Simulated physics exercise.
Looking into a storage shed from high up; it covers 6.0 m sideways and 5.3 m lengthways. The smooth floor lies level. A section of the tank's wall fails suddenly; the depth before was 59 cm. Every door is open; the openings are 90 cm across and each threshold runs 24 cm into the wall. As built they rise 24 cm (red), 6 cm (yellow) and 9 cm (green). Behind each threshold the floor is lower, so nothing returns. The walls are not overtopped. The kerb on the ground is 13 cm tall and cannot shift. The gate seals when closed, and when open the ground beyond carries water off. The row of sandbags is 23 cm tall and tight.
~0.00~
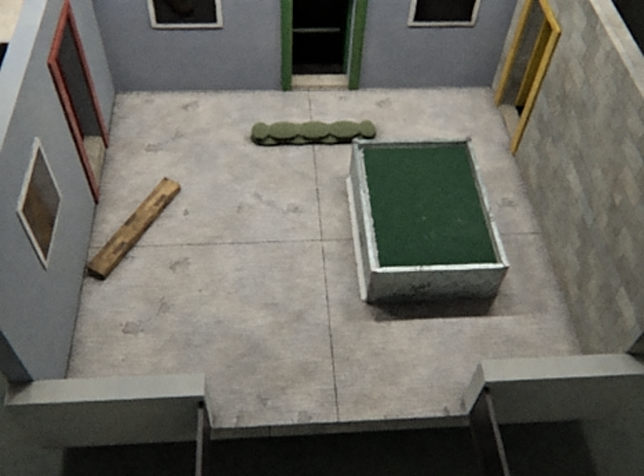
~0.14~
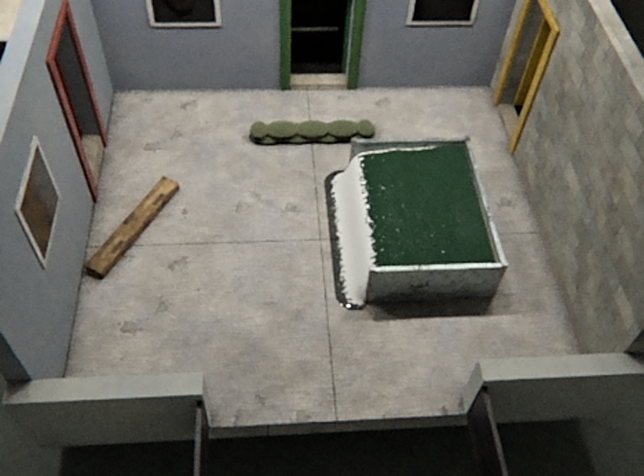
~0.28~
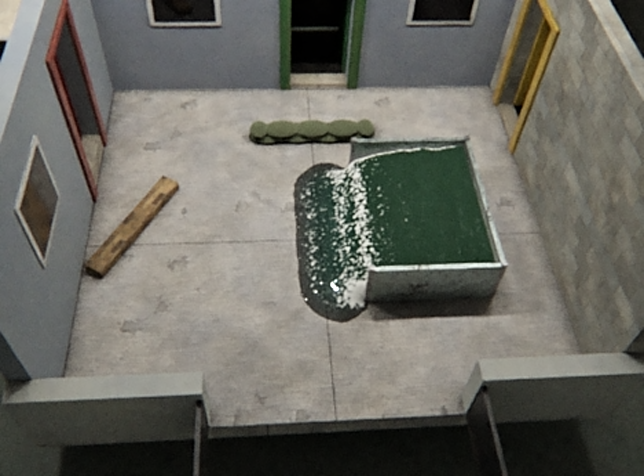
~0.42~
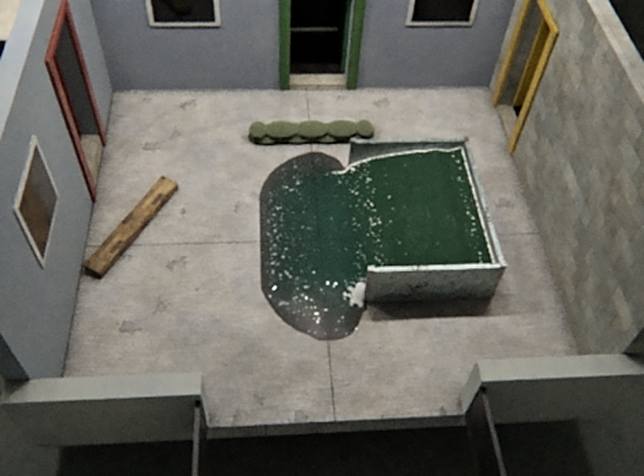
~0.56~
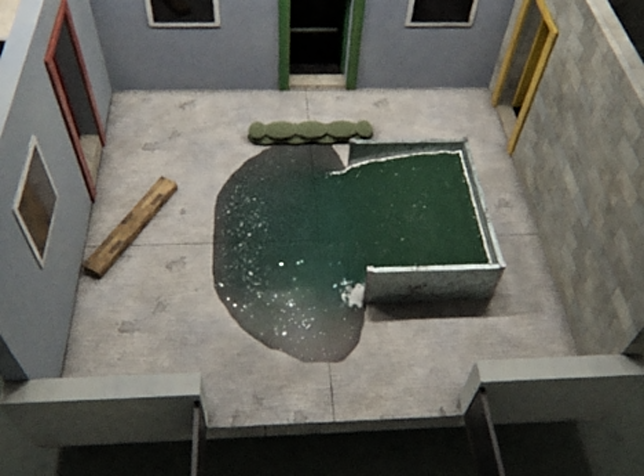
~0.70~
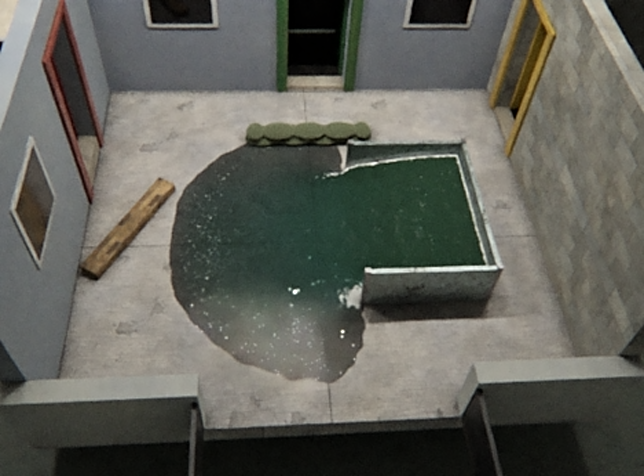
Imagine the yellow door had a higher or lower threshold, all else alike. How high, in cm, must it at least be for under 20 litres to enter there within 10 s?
It would have to be roughly 6.5 cm high.
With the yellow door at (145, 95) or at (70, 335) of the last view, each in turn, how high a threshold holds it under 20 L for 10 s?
Roughly 18 and 20 cm.
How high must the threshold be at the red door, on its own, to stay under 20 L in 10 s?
Roughly 12.5 cm at red.
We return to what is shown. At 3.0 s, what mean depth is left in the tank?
Roughly 10 cm on average.
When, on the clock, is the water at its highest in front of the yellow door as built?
Around 6.0 s.
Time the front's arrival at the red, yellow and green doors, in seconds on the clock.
Red 1.2 s, yellow 5.5 s, green 3.8 s.
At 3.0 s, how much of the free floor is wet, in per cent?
About 50 per cent.
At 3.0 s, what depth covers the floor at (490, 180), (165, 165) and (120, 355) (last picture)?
In that order: 0, 11 and 21 cm.
After 1.4 s water covers 45 % of the floor, deepest (28 cm) near (142, 230); it has not reached the yellow door.
After 3.0 s water covers 50 % of the floor, deepest (30 cm) near (52, 415); it has not reached the yellow door.
After 10.0 s water covers 95 % of the floor, deepest (11 cm) near (554, 297); 8 cm at the yellow door, 22 litres in over its 6 cm threshold.
At the yellow door as built, the water arrived by 5.6 s and peaked near 10 cm at 6.0 s.
Run again over the same 10 s with other heights there, 34 litres in over 5 cm, 13 litres over 7 cm. The limit of 20 litres is kept from about 6.5 cm up.
